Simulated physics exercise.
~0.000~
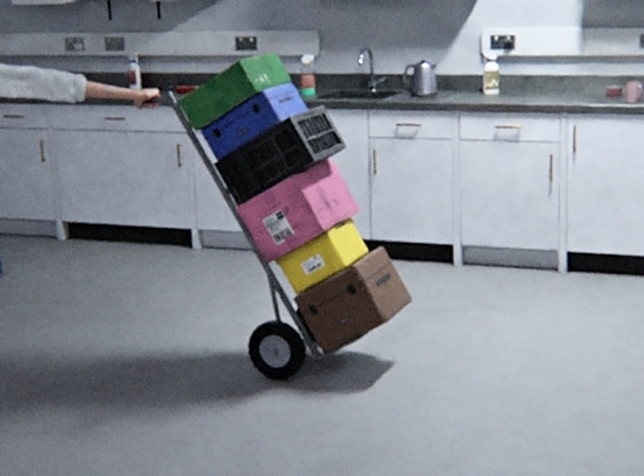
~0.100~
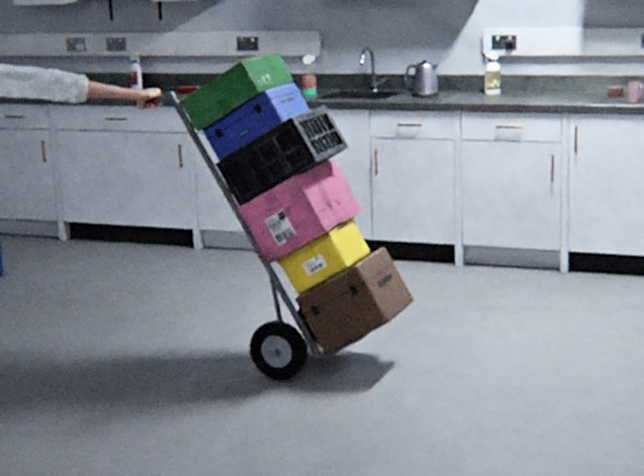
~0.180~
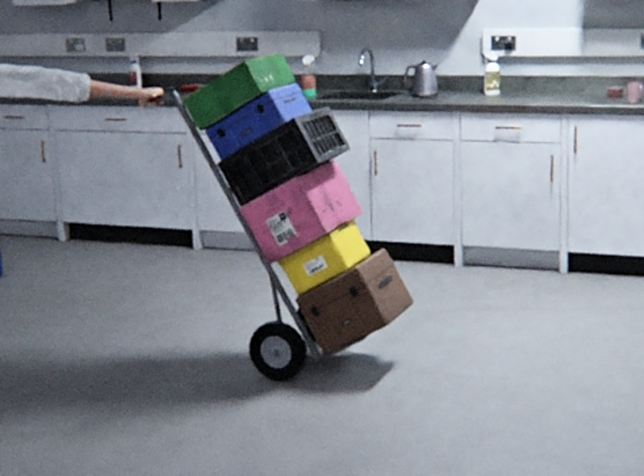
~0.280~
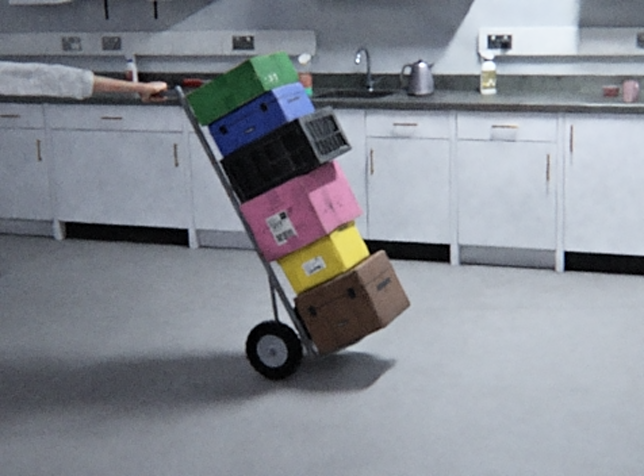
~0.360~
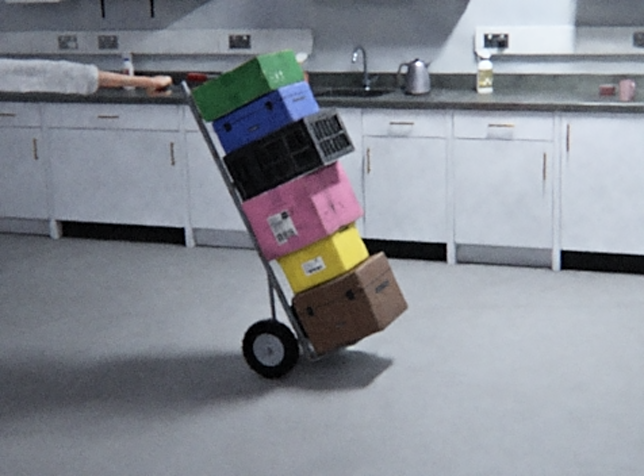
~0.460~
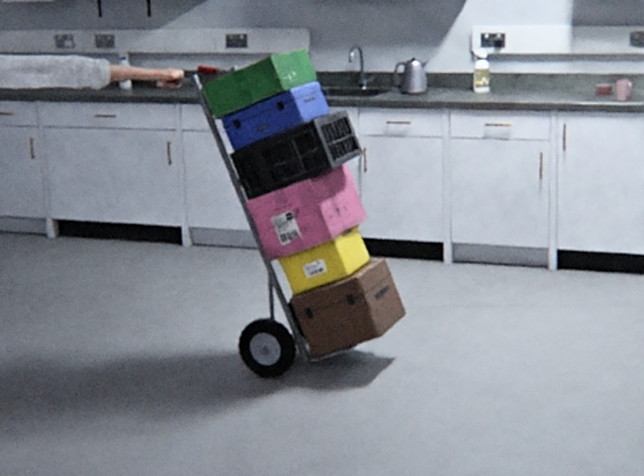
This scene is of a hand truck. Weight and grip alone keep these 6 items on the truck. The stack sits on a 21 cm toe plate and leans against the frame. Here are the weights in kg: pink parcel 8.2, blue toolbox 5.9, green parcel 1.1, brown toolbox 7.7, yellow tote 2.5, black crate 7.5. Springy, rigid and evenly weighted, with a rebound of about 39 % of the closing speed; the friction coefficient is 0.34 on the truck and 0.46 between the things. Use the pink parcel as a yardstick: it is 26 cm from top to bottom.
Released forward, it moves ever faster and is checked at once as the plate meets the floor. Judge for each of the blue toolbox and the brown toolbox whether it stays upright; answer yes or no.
Blue toolbox: No, brown toolbox: Yes.
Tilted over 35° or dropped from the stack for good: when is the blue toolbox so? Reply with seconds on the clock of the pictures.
That comes at close to 1.2 seconds.
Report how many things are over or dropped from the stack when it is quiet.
That comes to 5.
By 1.06 s, truck upright; blue toolbox rocked 19° off its seat near (414, 135); brown toolbox rocked 5° off its seat near (359, 331); green parcel rocked 19° off its seat.
By 1.46 s, truck upright; pink parcel, blue toolbox, green parcel and black crate now dropped from the stack; yellow tote rocked 73° off its seat.
By 1.96 s, truck upright; yellow tote upside down.
When it is over (2.8 s), dropped from the stack and tipped over, pink parcel, blue toolbox, green parcel and black crate; lying over on the truck, yellow tote; brown toolbox within 10 cm of the start. End places, in pixels of the last picture, brown toolbox near (355, 331).
